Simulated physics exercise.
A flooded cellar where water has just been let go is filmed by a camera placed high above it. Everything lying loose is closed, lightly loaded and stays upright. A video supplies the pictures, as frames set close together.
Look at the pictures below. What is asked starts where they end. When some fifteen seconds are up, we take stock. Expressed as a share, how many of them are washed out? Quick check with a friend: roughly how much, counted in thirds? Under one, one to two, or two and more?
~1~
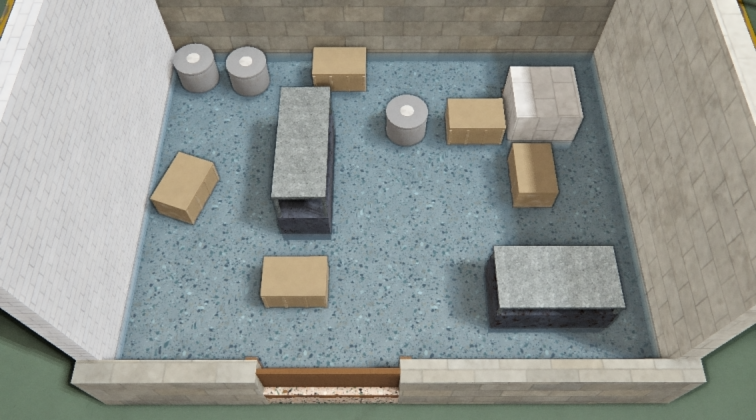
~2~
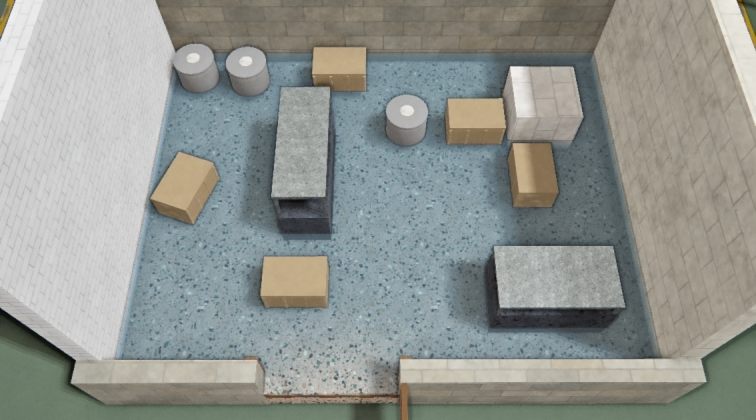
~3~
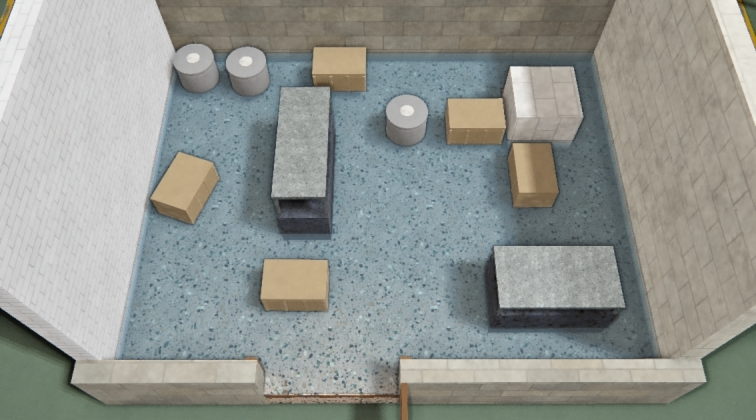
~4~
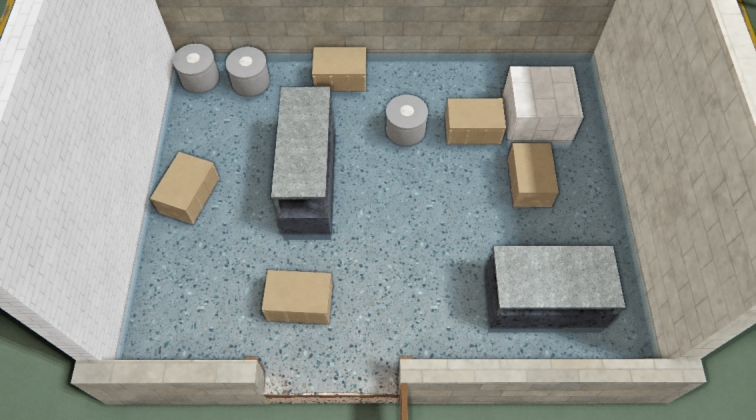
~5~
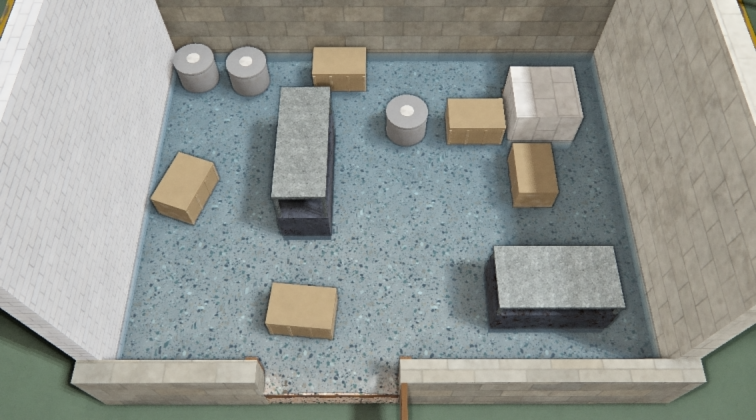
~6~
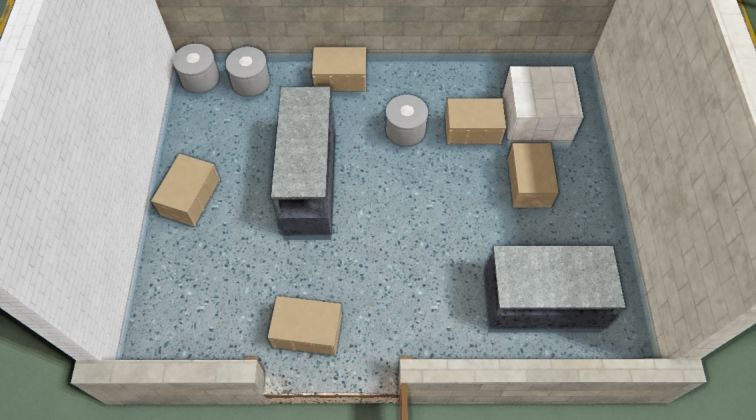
The fraction is going to land in the lowest band.
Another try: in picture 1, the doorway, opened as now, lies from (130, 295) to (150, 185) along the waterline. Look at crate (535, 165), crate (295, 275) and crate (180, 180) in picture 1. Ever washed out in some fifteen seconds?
First never leaves, second escapes, third escapes.
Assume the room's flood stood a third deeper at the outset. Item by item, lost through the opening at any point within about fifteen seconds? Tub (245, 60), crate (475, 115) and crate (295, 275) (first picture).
Going through them: Never leaves, then never leaves, then leaves the room.
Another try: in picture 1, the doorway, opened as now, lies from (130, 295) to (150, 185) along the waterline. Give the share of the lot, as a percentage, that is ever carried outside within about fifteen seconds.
Roughly 40 in a hundred.
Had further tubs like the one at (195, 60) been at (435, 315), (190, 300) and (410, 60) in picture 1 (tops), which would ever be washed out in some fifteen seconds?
As listed: Out, yes, still in.
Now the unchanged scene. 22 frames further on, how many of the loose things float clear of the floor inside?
I make it 7.
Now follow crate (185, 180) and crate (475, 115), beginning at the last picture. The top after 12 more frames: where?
First object around (186, 241); second object around (466, 146).
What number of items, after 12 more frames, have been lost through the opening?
All told, it is 1.
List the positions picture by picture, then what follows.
The first picture shows a crate at (294, 276) floats; a crate at (182, 180) floats; 0 of 8 have shifted.
The second picture shows a crate at (294, 276) floats; a crate at (182, 180) floats; 0 of 8 have shifted.
The third picture shows a crate at (294, 279) floats; a crate at (182, 180) floats; 0 of 8 have shifted.
The fourth picture shows a crate at (297, 291) floats, close to its start; a crate at (182, 180) floats; 1 of 8 have shifted.
The fifth picture shows a crate at (301, 305), afloat, close to its start; a crate at (182, 181), afloat; 1 of 8 have shifted.
The sixth picture shows a crate at (305, 320), afloat, a stride from its start; a crate at (183, 182), afloat; 1 of 8 have shifted.
A moment on, 1 of 8 are out; 7 afloat.
Next, 1 of 8 are out; 7 afloat.
Later, 1 of 8 are out; 7 afloat.
In the end, 1 of 8 are out; 7 afloat.
